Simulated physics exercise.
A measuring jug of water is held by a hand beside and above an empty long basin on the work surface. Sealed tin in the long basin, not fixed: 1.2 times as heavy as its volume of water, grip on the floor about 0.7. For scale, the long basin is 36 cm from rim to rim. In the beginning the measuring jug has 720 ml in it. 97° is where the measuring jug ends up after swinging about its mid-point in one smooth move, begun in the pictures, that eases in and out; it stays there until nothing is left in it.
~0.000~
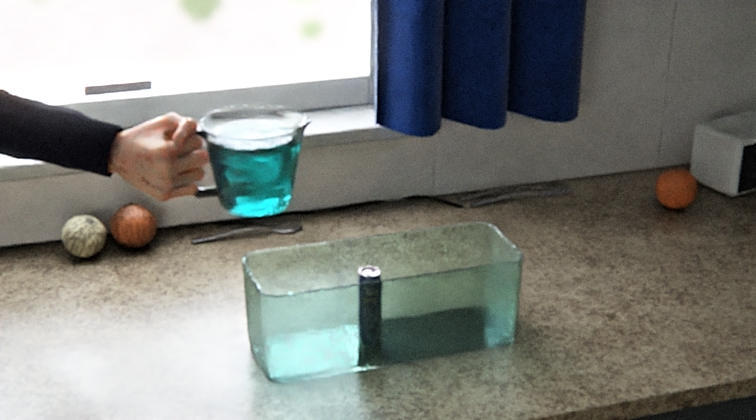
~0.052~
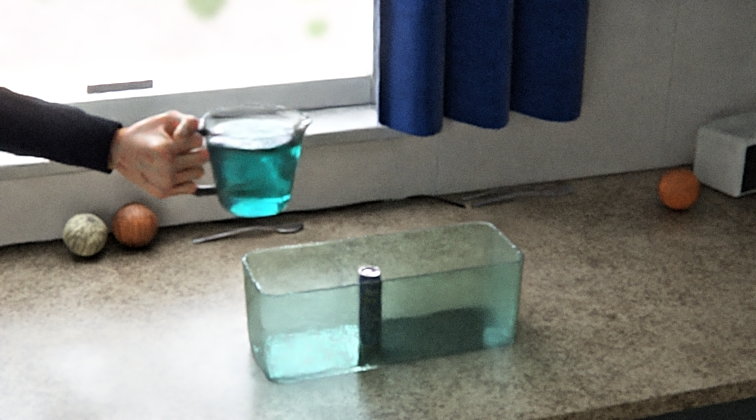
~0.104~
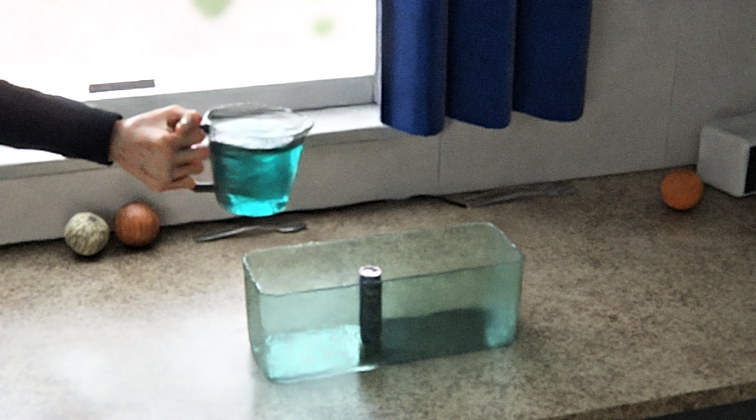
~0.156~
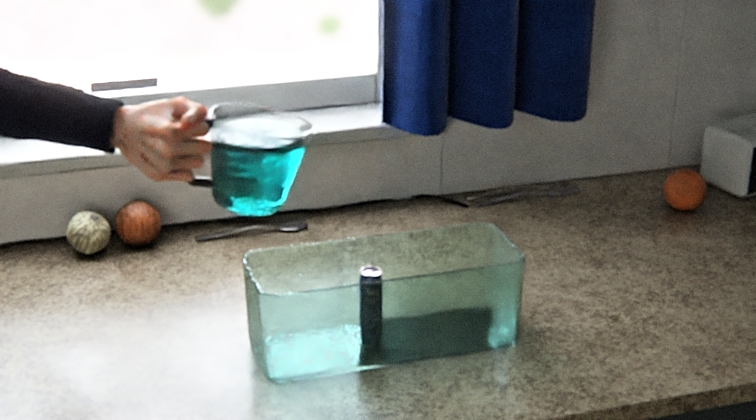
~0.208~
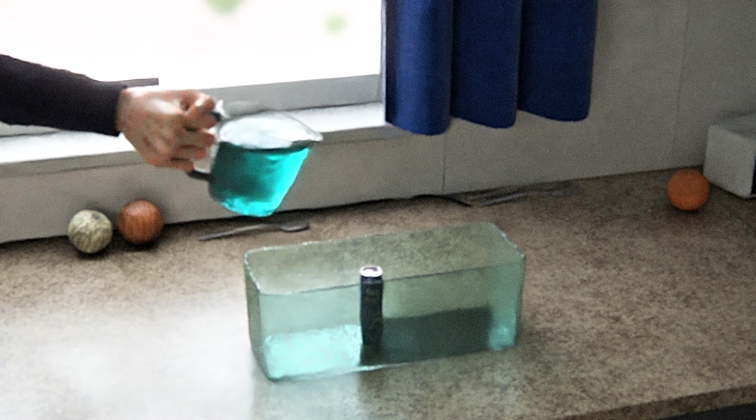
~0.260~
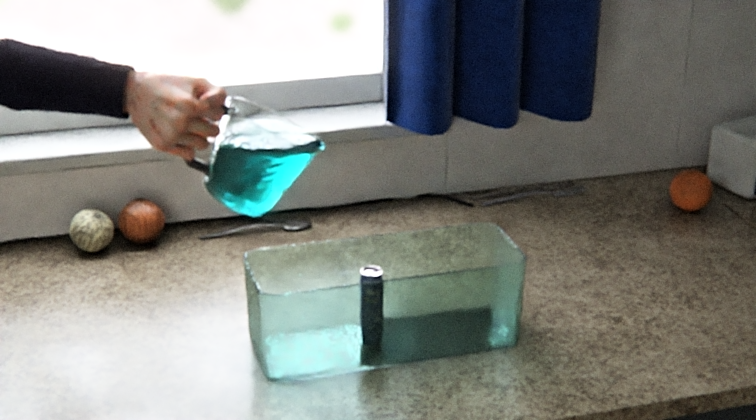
A glass measuring jug of blue-green water, held by a hand at the left above a worktop, stays almost level at first beside a long clear basin with a dark tin standing in it. The hand then tilts the jug steadily to the right, its lip lowering as the water shifts toward it.
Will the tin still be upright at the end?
Watch, it's going to go down.
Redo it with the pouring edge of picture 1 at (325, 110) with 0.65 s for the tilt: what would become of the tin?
Then it stays on its base.
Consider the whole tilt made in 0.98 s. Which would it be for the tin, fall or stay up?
Then it falls.
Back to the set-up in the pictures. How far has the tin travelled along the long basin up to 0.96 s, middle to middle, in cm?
Its middle sits about 8 cm from the start.
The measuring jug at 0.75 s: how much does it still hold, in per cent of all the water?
Remaining share: Approx. 12 %.
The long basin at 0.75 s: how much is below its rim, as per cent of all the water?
Around 74 in a hundred.
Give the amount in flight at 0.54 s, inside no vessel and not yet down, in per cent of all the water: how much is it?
32 %.
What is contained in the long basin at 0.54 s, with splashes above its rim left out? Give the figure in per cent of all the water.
Near 18 in a hundred.
After 0.54 s the tilt is 85° and 51 per cent is still to pour; the tin stands where it began.
After 0.75 s the tilt is 97° and 11 per cent is still to pour; the tin stands 1 cm from where it began.
After 0.96 s the tilt is 97° and 1 per cent is still to pour; the tin leans 48°.
After 1.20 s the tilt is 97° and 0 per cent is still to pour; the tin lies on its side.
In the end the tin lies on its side.
